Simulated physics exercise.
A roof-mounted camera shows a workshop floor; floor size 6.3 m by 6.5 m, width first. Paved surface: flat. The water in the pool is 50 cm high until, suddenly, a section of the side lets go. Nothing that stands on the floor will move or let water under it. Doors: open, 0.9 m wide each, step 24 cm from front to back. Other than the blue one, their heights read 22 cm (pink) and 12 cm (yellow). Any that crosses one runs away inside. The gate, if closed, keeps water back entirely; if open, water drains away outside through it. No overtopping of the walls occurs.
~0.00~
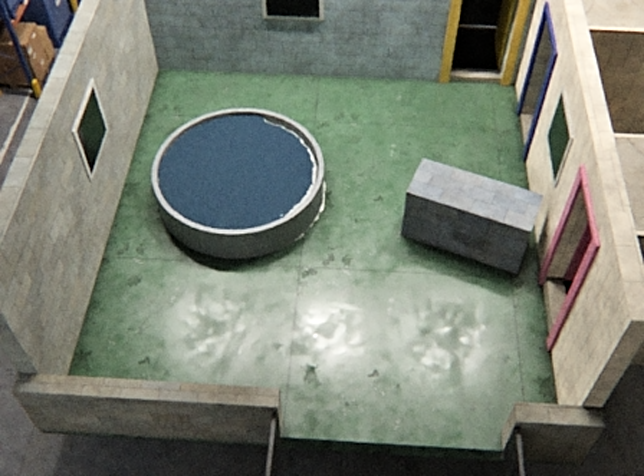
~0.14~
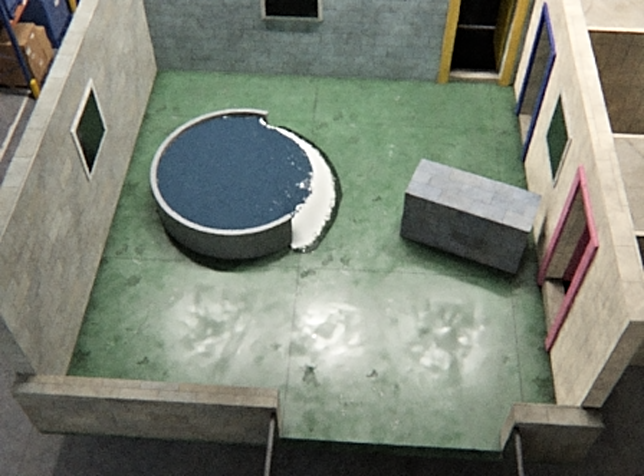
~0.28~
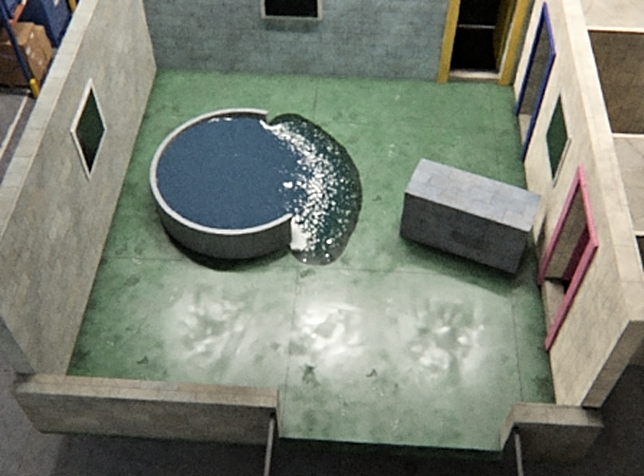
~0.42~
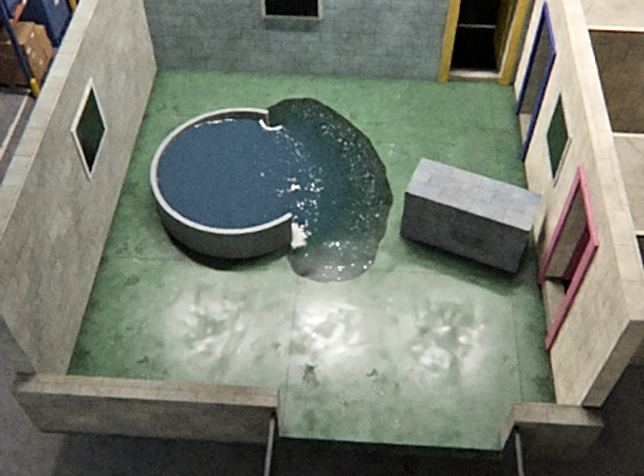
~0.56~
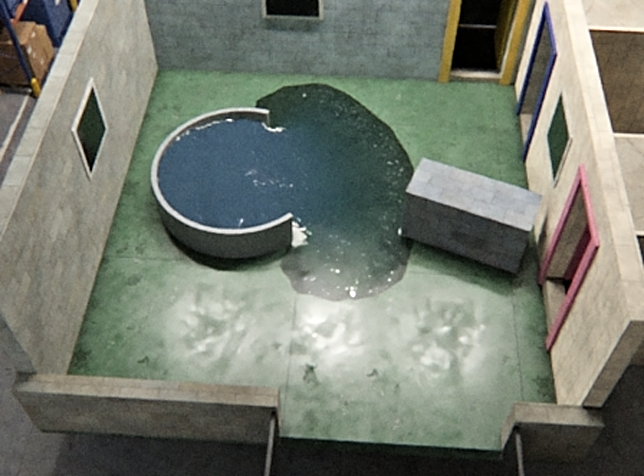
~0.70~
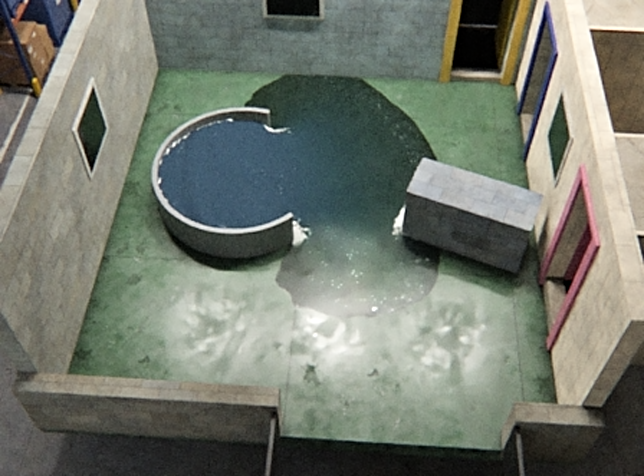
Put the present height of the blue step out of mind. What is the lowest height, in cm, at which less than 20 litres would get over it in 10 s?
About 21 cm.
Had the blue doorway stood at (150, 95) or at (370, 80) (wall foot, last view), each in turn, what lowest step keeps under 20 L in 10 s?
8.0 and 11.5 cm.
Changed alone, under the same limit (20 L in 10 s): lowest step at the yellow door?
Yellow: 21 cm.
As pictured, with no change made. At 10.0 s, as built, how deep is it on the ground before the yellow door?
7.0 cm.
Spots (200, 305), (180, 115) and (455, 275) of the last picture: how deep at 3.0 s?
0, 0 and 3 cm, respectively.
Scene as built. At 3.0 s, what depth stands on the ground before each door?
Pink door 10 cm, blue door 24 cm, yellow door 23 cm.
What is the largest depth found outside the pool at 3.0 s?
About 30 cm at most.
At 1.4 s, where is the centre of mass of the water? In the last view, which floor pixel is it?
(302, 183).
After 1.4 s water covers 45 % of the floor, deepest (27 cm) near (403, 222); it has not reached the blue door.
After 3.0 s water covers 55 % of the floor, deepest (30 cm) near (486, 83); 24 cm at the blue door, 97 litres in over its 6 cm step.
After 10.0 s water covers 85 % of the floor, deepest (10 cm) near (210, 71); 7 cm at the blue door, 276 litres in over its 6 cm step.
At the blue door as built, the water arrived by 1.5 s and peaked near 25 cm at 2.8 s.
With a step of 17.5 cm, 48 litres would have come in within the 10 s; with 24 cm, 7 litres. So under 20 litres takes about 21 cm.
